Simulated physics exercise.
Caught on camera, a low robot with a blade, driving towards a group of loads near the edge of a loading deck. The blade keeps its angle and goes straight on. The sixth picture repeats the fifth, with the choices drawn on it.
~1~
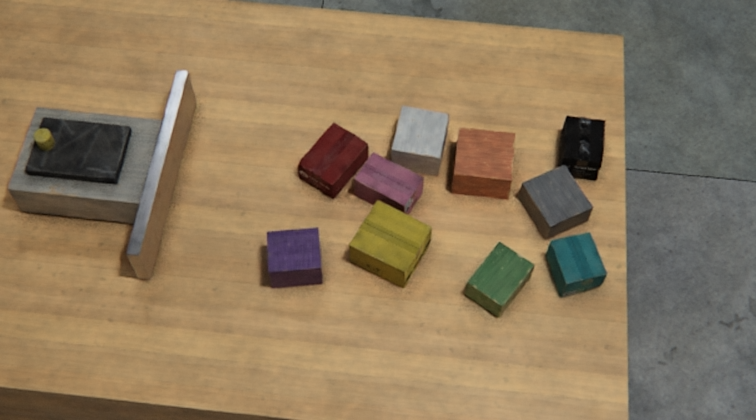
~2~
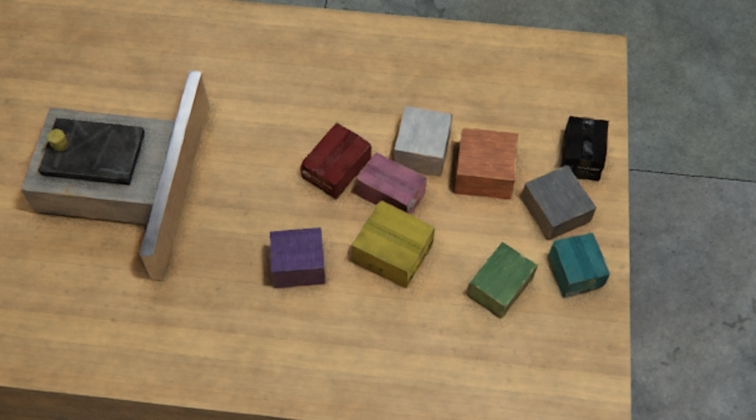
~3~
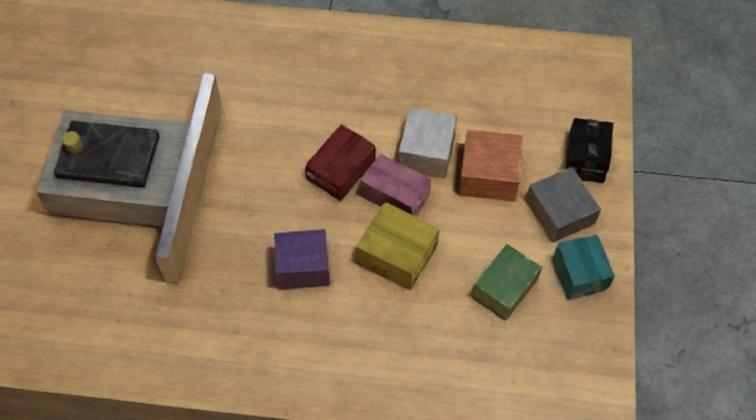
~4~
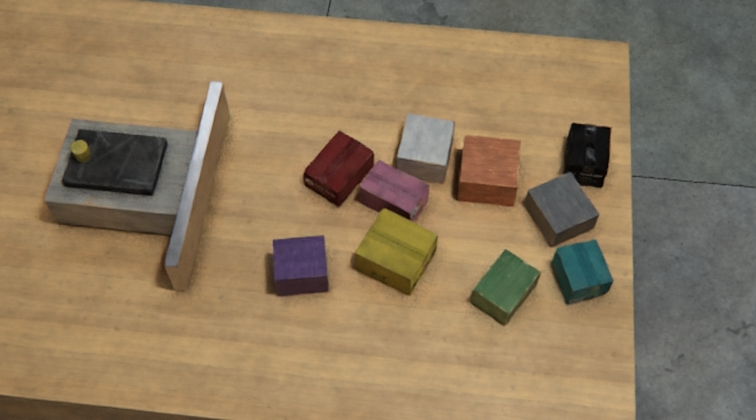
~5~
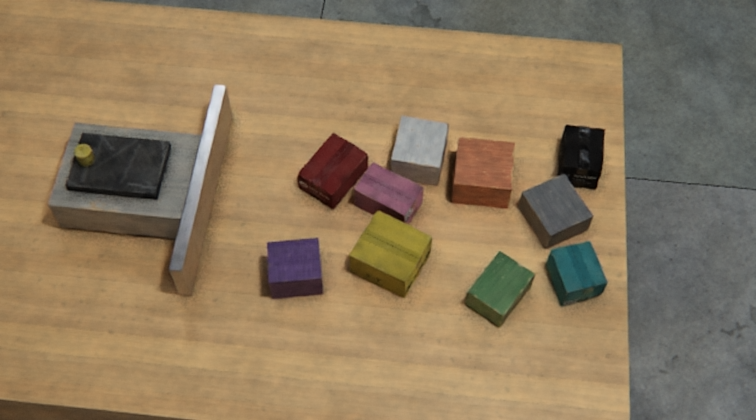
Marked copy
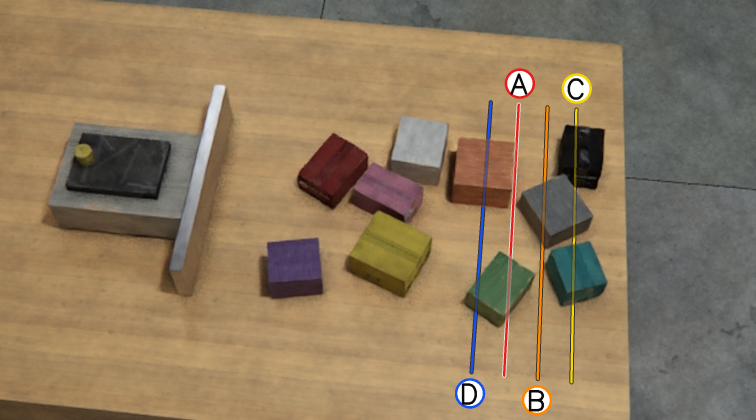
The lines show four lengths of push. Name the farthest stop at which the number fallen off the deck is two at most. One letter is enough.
It can go as far as D.
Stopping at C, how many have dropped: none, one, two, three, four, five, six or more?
Six or more.
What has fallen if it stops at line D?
The black box goes over.
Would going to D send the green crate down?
No.
On the copy, A at (512, 230); B at (543, 232); C at (574, 235); D at (482, 227).
On D. First, robot (225, 174); purple crate (322, 274); red box (345, 169).
Then, robot (327, 184); black box (586, 155); grey crate (568, 221).
Finally, robot (405, 191); black box over the edge; turquoise box (616, 281); one fallen.
By contrast, A drops four; B drops four; C drops eight.
